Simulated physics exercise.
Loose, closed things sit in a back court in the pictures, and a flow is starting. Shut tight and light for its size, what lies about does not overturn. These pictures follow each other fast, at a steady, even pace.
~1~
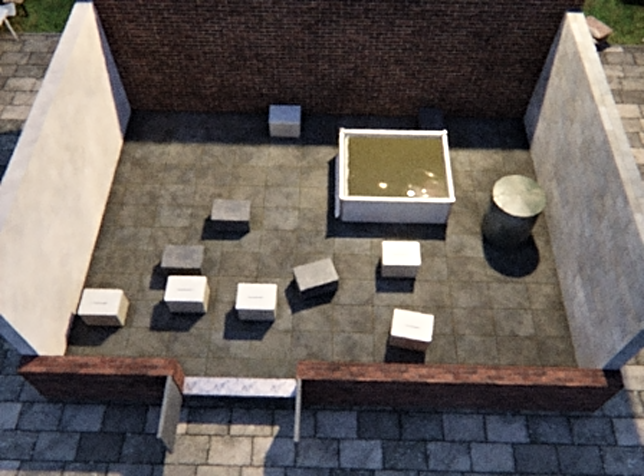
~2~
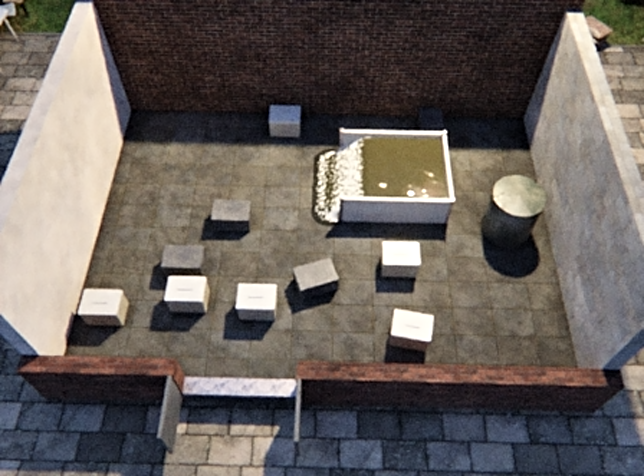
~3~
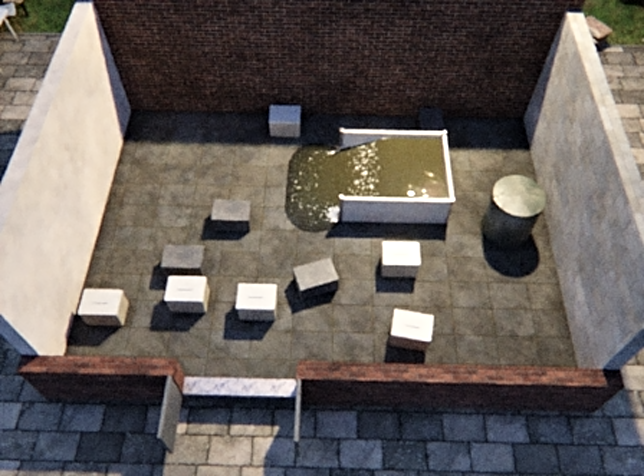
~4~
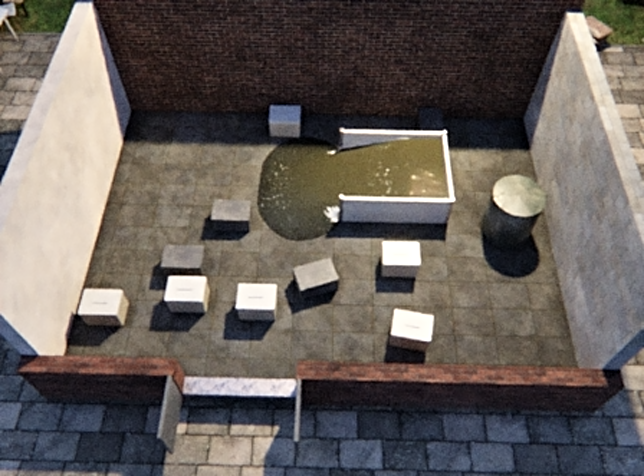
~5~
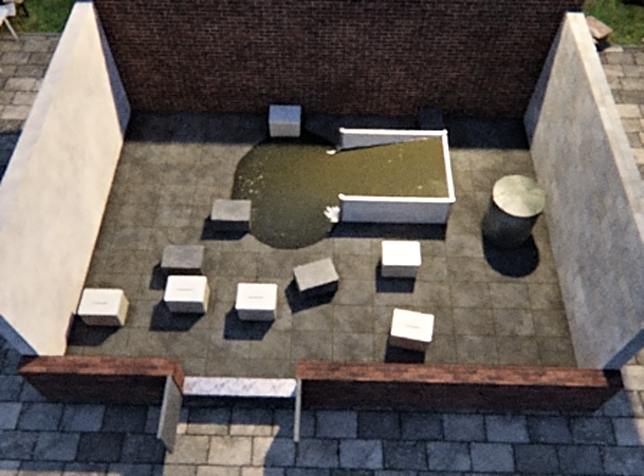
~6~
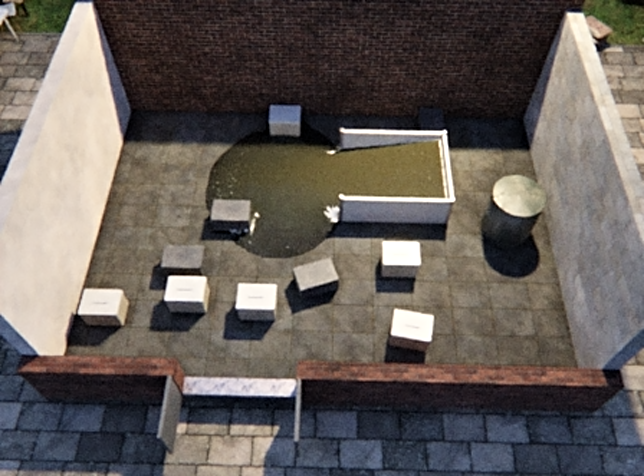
Murky water pours from the left side of a white tank and spreads around still boxes.
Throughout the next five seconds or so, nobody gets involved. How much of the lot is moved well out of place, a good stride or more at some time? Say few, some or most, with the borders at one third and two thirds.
Some.
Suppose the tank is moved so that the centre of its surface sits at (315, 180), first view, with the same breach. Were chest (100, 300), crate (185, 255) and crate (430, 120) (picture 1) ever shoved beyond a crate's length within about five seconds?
Results in order: Made it that far / made it that far / never that far.
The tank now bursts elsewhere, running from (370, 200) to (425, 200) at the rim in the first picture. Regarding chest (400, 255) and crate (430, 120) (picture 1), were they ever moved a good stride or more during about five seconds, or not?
Lab note, in listed order: Got there; didn't get there.
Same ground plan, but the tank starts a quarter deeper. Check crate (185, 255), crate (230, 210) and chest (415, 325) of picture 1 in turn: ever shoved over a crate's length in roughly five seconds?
Taking them as listed - the full distance for the first, the full distance for the second, a shorter distance for the third.
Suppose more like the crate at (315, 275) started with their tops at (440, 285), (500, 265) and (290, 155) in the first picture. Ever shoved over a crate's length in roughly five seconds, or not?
Stays put, stays put, shoved clear.
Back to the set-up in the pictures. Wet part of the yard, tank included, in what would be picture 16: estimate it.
About 45 percent.
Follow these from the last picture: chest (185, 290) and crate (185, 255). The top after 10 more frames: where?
I'd say around (174, 313) for the first and around (142, 281) for the second.
A moment on, 0 of 10 are well off their spots; 0 afloat.
Next, 2 of 10 are well off their spots; 3 afloat.
Later, 4 of 10 are well off their spots; 4 afloat.
In the end, 5 of 10 are well off their spots, and 5 have been at some point; 4 afloat.
